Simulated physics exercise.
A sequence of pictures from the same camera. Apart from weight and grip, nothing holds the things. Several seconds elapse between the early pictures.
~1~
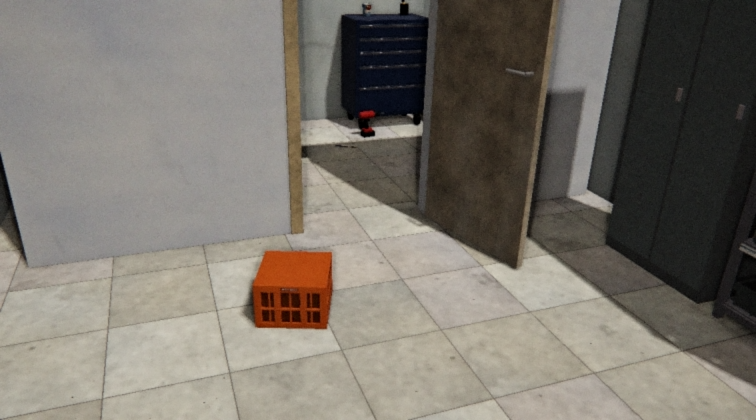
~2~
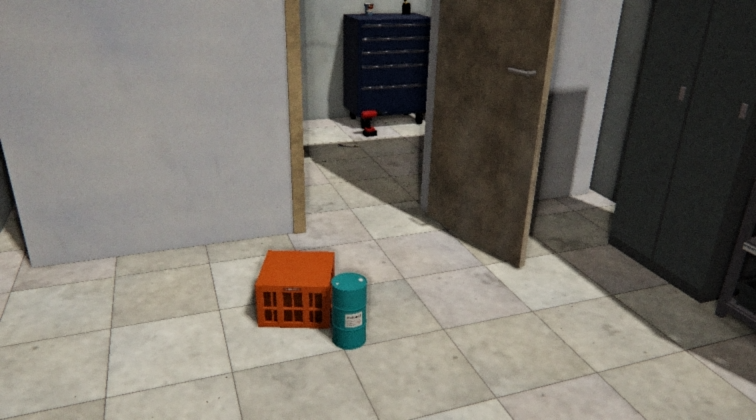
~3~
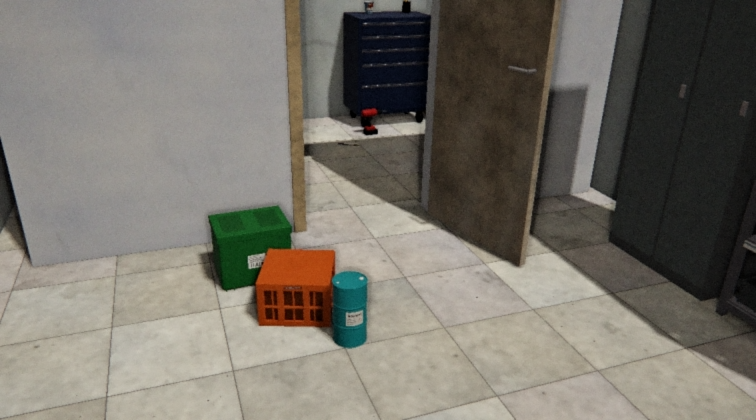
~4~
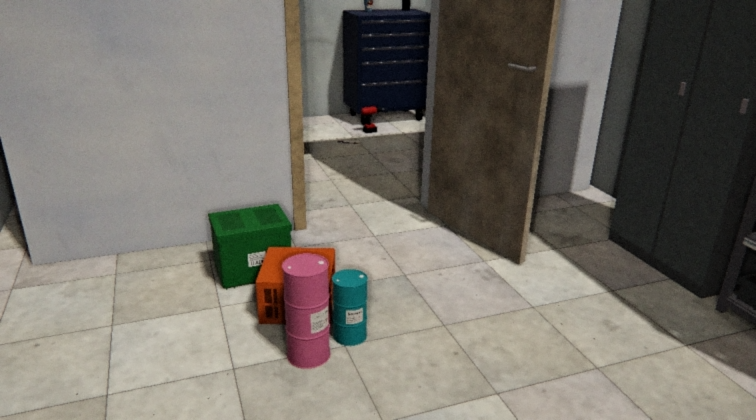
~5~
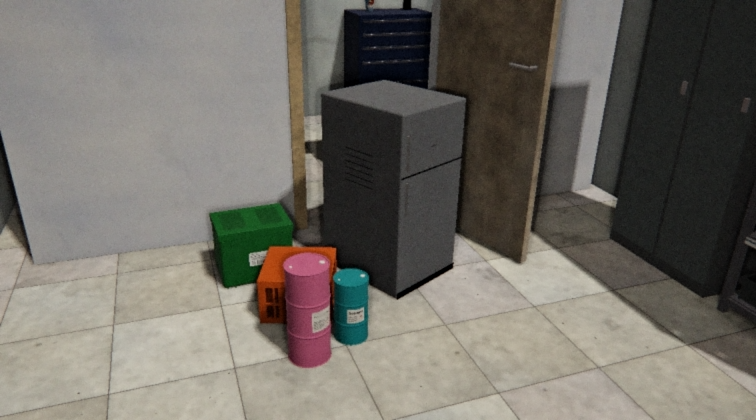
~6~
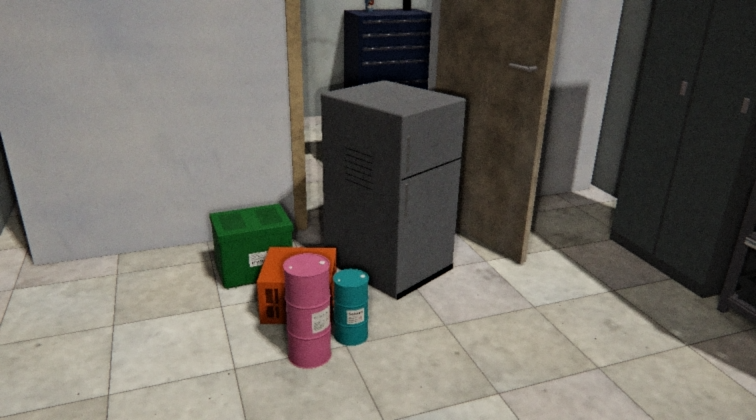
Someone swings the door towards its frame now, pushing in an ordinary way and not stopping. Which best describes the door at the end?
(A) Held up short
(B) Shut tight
Answer: A.
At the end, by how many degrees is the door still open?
Some 75° open.
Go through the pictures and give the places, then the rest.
Door wide open and still, in the first picture.
Door wide open and still; orange crate (298, 288), in the second picture.
Door wide open and still; turquoise canister (350, 310); green tote (251, 247), in the third picture.
Door wide open and still; pink canister (307, 311); orange crate (298, 285), in the fourth picture.
Door wide open and still; turquoise canister (351, 307); green tote (253, 245), in the fifth picture.
Door wide open and still; grey appliance (390, 186); pink canister (308, 311), in the sixth picture.
Then, 0.50 s later than the last frame, door at 96°.
Then, 0.90 s later than the last frame, door at 82°.
When it is over, door at 77°; all 5 as before. End places, in pixels of the last picture, grey appliance near (390, 186).
